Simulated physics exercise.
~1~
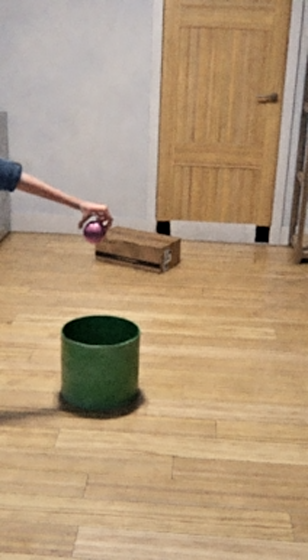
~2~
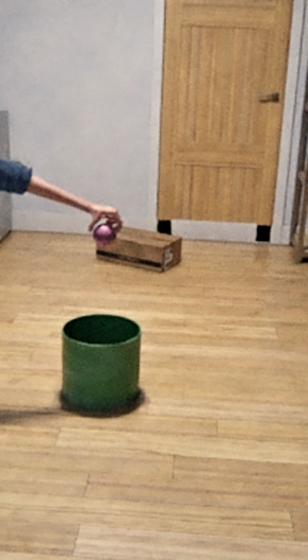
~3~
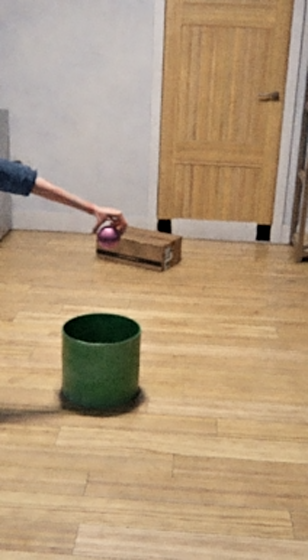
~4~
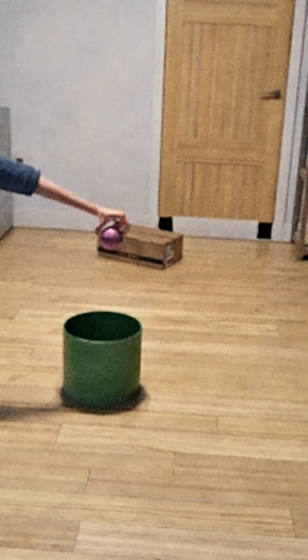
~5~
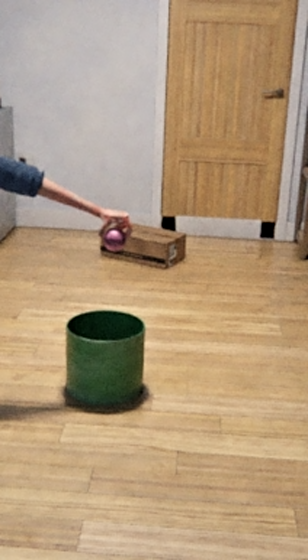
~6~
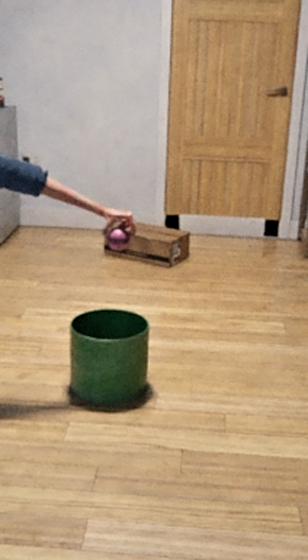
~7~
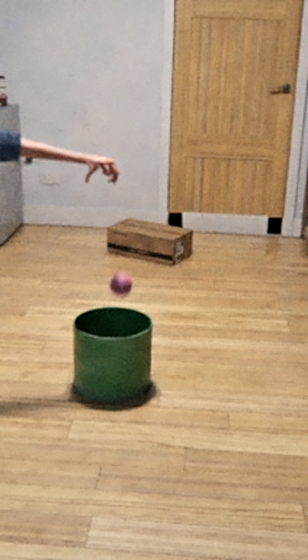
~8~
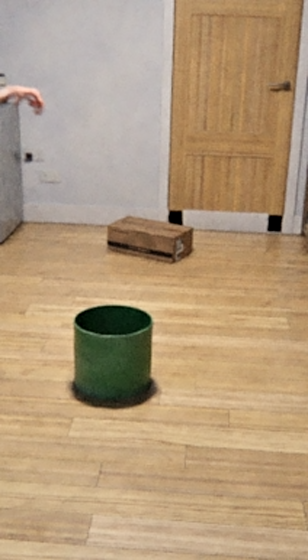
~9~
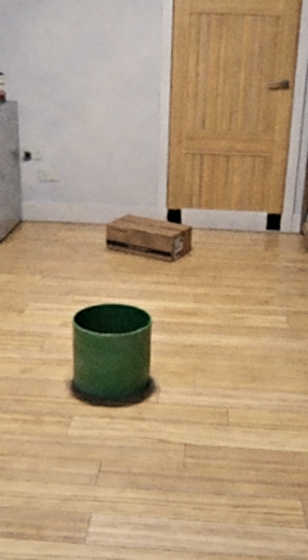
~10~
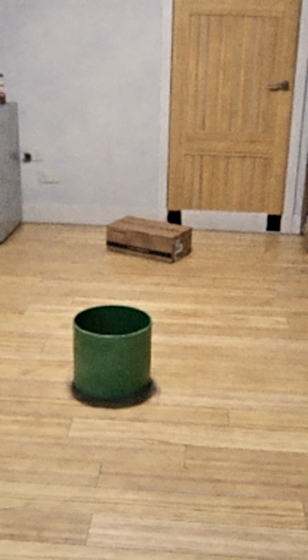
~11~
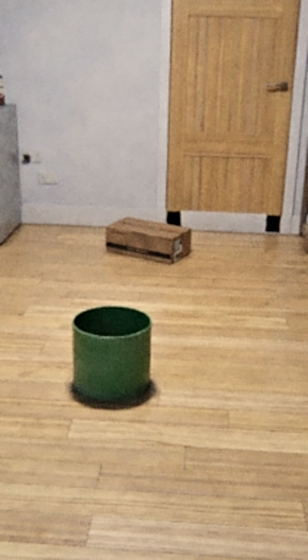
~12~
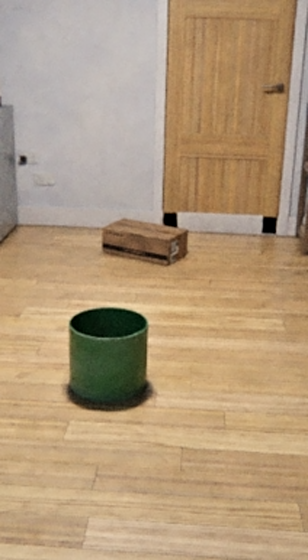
In this clip, a hand holds a pink ball above an open green bucket on a wooden floor, shifts slightly right, then releases it and draws back to the left. The ball drops into the bucket and stays out of sight.
